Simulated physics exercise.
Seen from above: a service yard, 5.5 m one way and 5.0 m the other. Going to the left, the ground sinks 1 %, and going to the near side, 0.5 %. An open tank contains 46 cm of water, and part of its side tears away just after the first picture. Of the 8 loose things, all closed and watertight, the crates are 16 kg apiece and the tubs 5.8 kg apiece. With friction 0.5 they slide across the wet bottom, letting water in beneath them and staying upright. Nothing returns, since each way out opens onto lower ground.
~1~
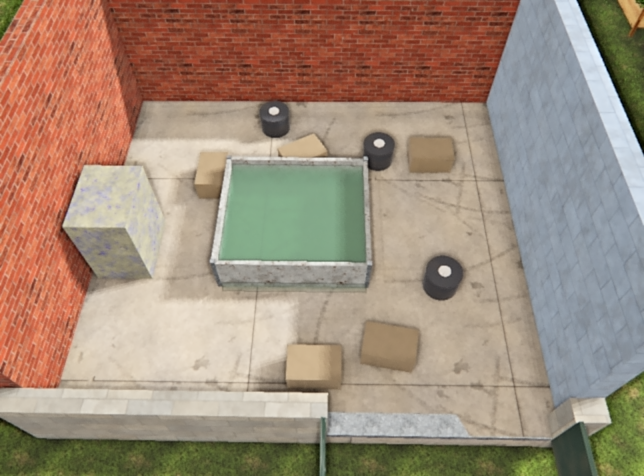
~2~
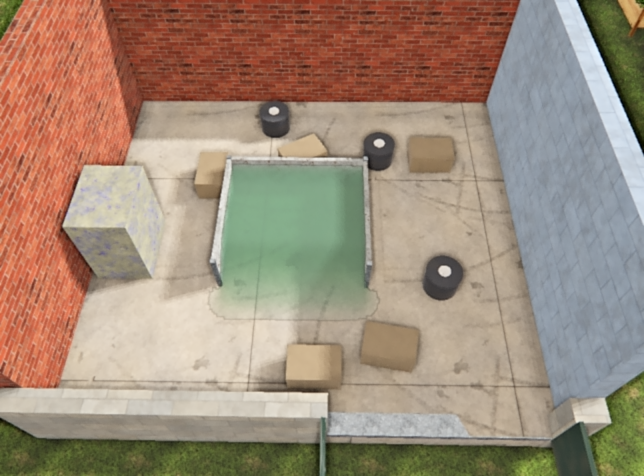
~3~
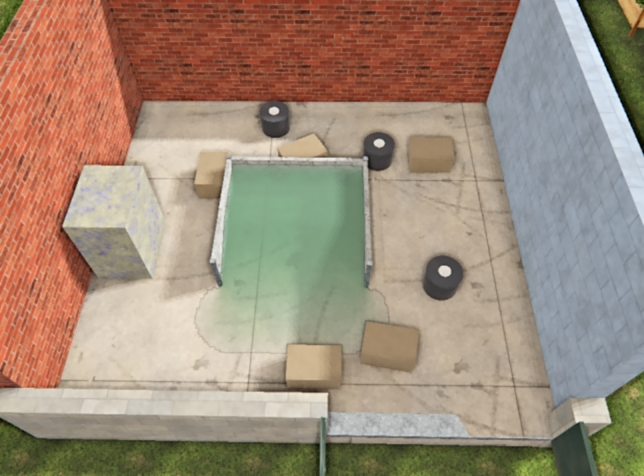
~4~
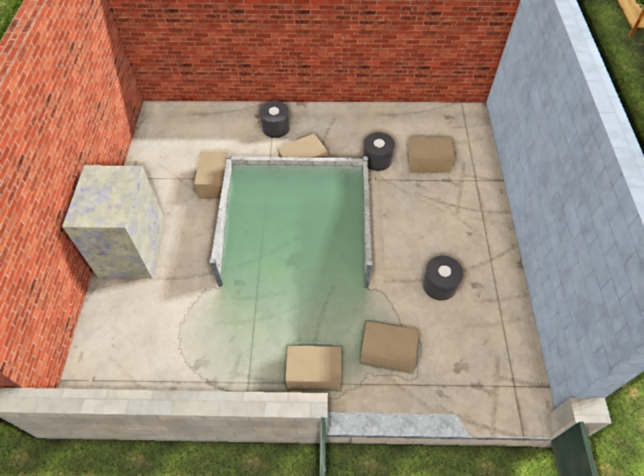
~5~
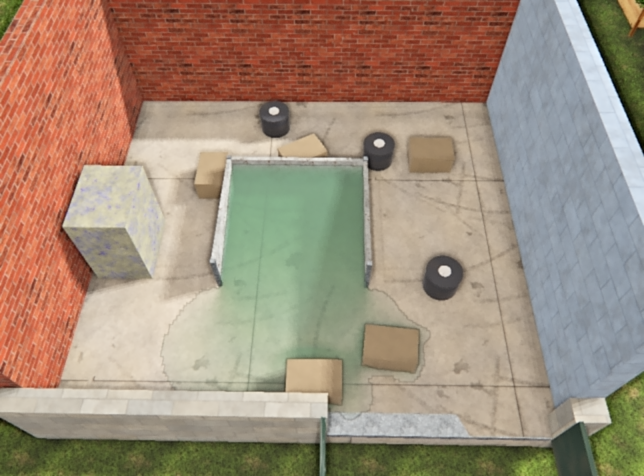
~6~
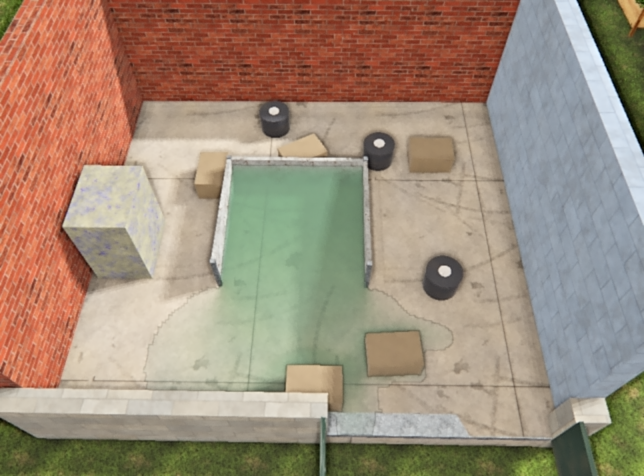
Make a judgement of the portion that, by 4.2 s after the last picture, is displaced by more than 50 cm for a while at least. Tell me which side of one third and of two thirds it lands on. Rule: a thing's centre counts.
It lands below one third.
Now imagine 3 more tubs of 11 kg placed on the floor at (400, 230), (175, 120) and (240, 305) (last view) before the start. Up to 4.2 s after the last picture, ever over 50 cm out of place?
Taking them one by one: It stays within, then it stays within, then it goes beyond.
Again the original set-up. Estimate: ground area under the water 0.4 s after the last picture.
Somewhere about 8.5 m2, give or take.
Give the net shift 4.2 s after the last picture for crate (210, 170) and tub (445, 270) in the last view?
Going in order, that's 0 cm for one and 0 cm for the other.
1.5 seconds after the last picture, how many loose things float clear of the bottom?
Just then, the number is 0.
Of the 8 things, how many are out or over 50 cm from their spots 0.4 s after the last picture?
Answer: 0.
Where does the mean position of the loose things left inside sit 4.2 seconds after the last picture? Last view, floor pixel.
The centre sits near (337, 177).
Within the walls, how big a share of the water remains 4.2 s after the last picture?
Somewhere near 72 percent, give or take.
Then, 0.4 s after the last picture 0 of 8 are over 50 cm from their spots; 1 afloat.
Then, 1.5 s after the last picture 2 of 8 are over 50 cm from their spots; 0 afloat.
Then, 2.8 s after the last picture 2 of 8 are over 50 cm from their spots; 0 afloat.
Then, 4.2 s after the last picture 2 of 8 are over 50 cm from their spots, and 2 have been at some point; 0 afloat.
